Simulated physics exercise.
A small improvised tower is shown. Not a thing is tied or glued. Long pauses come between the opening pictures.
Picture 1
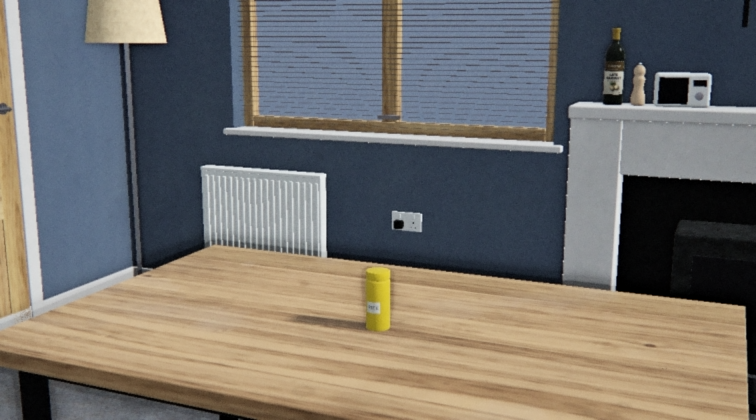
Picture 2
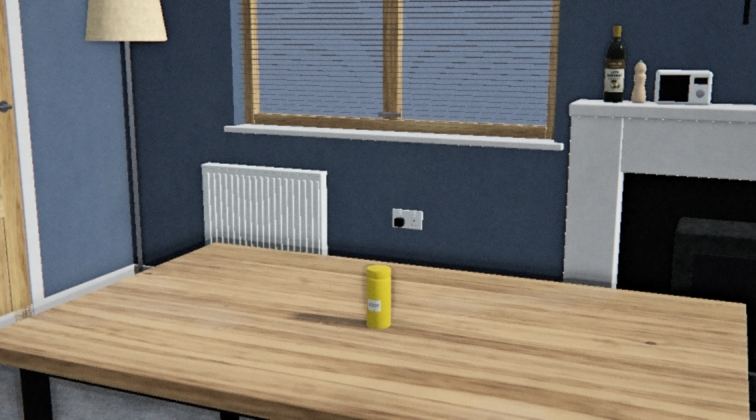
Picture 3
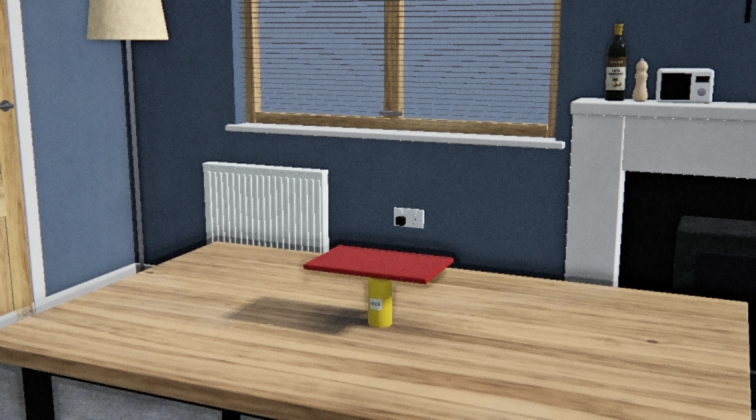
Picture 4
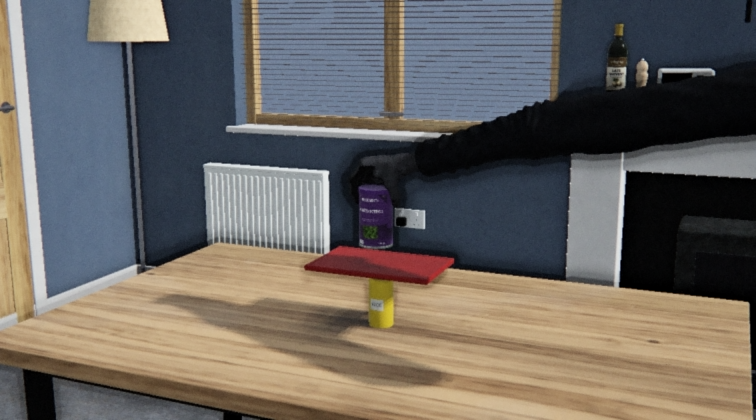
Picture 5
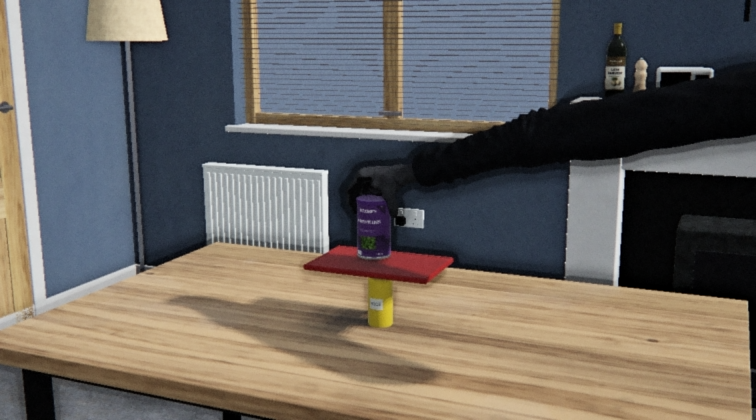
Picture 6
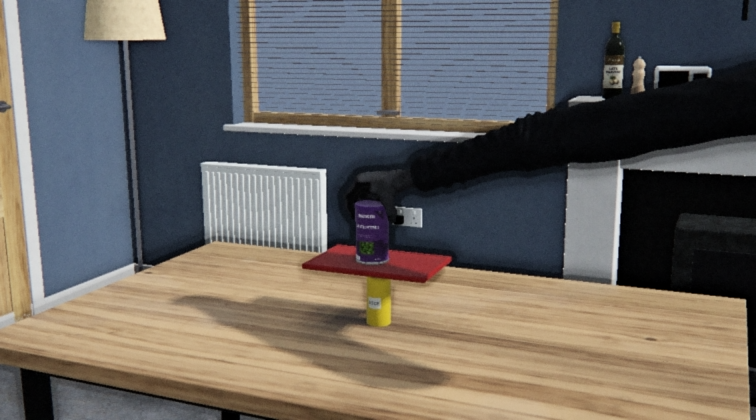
A dark-sleeved arm lowers a purple tin onto a red lid above a yellow container.
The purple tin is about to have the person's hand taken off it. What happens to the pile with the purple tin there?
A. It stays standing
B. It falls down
The answer is A.
Then, 0.20 s after the last picture, nothing has stirred.
Then, 0.40 s after the last picture, purple tin resting near (372, 232).
At rest, all 3 in place. Seen from the same camera at the end, purple tin near (372, 232). The stack holds.
